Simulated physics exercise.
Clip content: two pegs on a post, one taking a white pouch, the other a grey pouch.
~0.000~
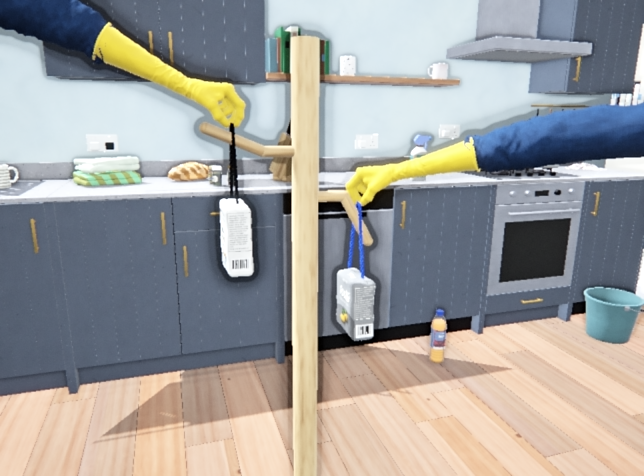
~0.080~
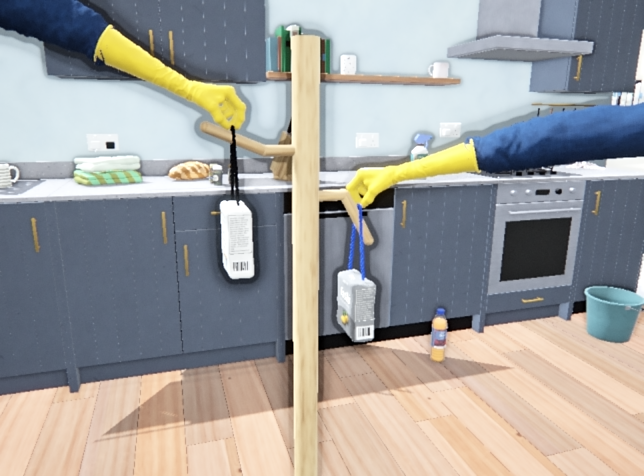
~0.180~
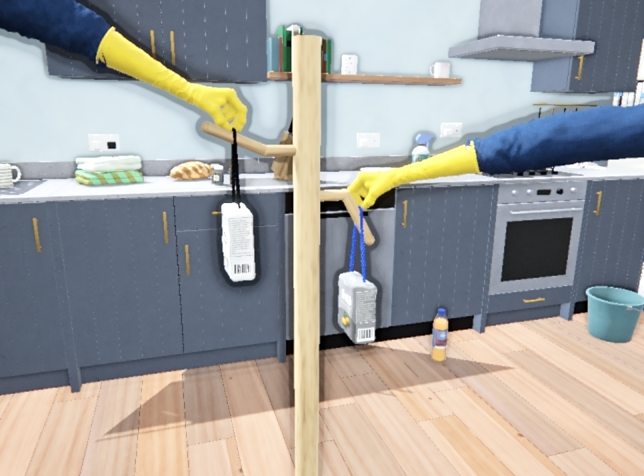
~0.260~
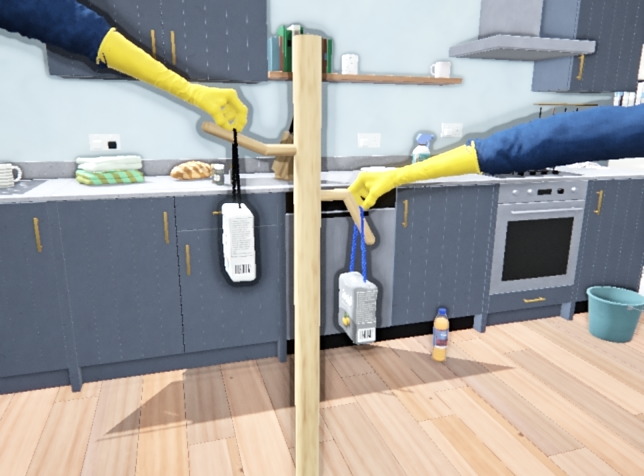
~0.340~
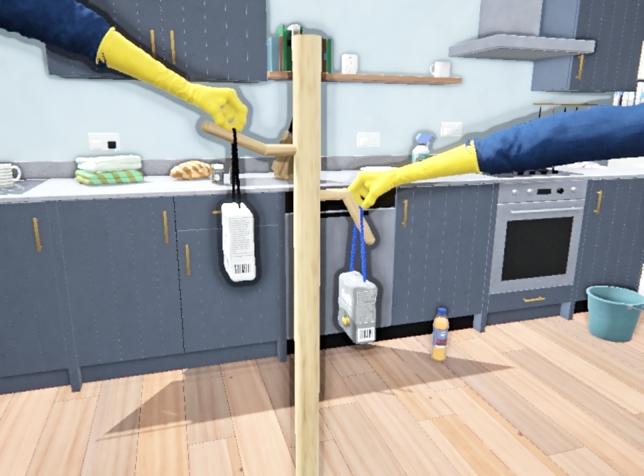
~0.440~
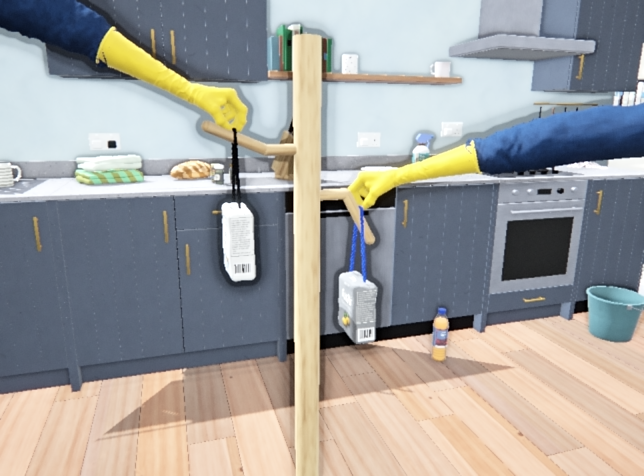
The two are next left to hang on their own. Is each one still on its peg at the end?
The white pouch - yes; the grey pouch - no.
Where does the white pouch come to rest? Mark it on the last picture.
Its middle finishes close to pixel (274, 252).
Around 0.72 s, white pouch hanging from its loop near (243, 248); grey pouch falling near (355, 384).
Around 0.96 s, white pouch hanging from its loop near (264, 253); grey pouch on the floor.
Around 1.36 s, white pouch hanging from its loop near (284, 250); grey pouch on the floor.
Finally, white pouch hanging from its loop near (274, 253); grey pouch on the floor. The white pouch stays hanging and the grey pouch drops to the floor.
